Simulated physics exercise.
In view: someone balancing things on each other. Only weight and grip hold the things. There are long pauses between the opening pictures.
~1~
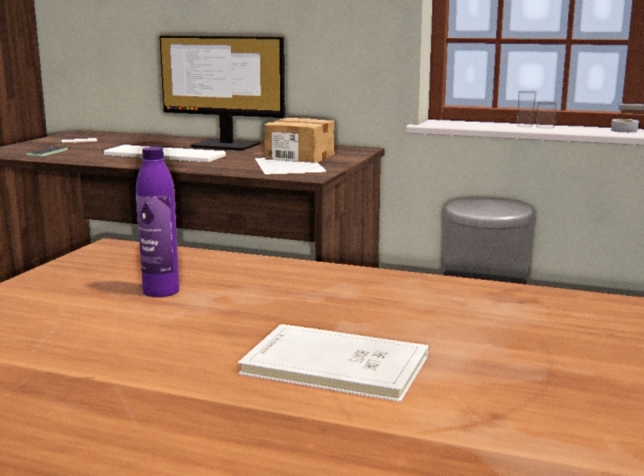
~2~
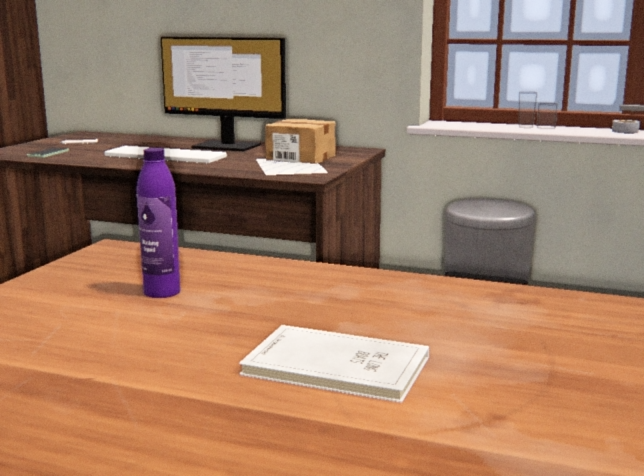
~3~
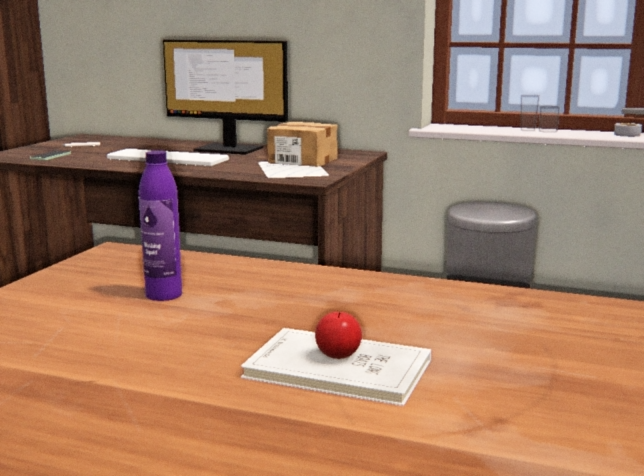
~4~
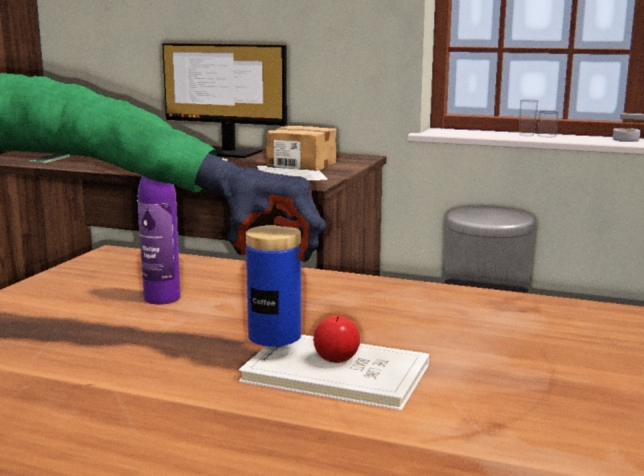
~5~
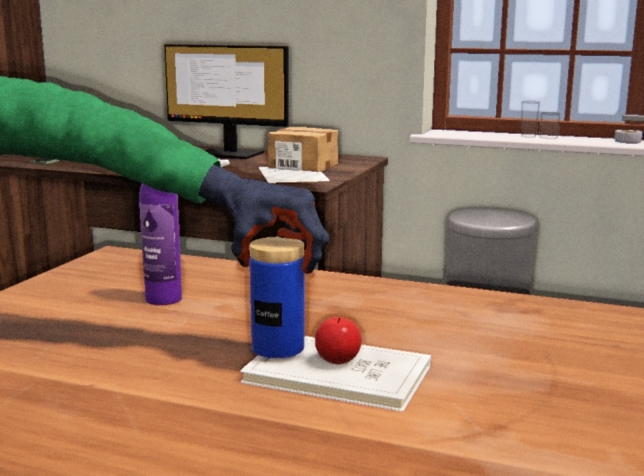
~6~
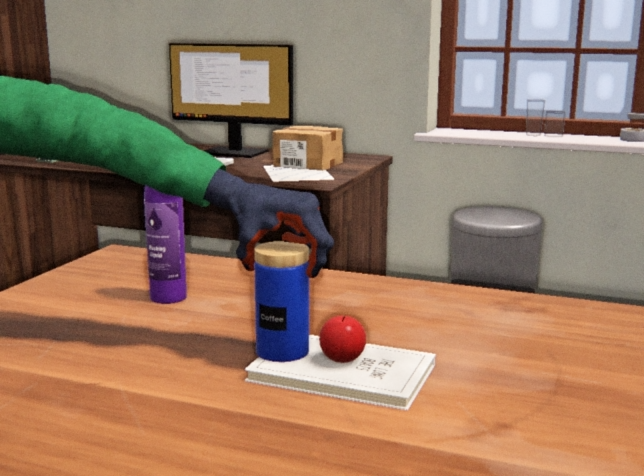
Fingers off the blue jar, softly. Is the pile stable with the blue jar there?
Here the pile holds.
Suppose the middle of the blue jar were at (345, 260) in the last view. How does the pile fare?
Then it gives way.
Then, 0.50 s later than the last frame, all is still.
Then, 1.00 s later than the last frame, blue jar resting near (282, 301).
When it is over, all 4 as before. End places, in pixels of the last picture, blue jar near (282, 301). The pile keeps its balance.
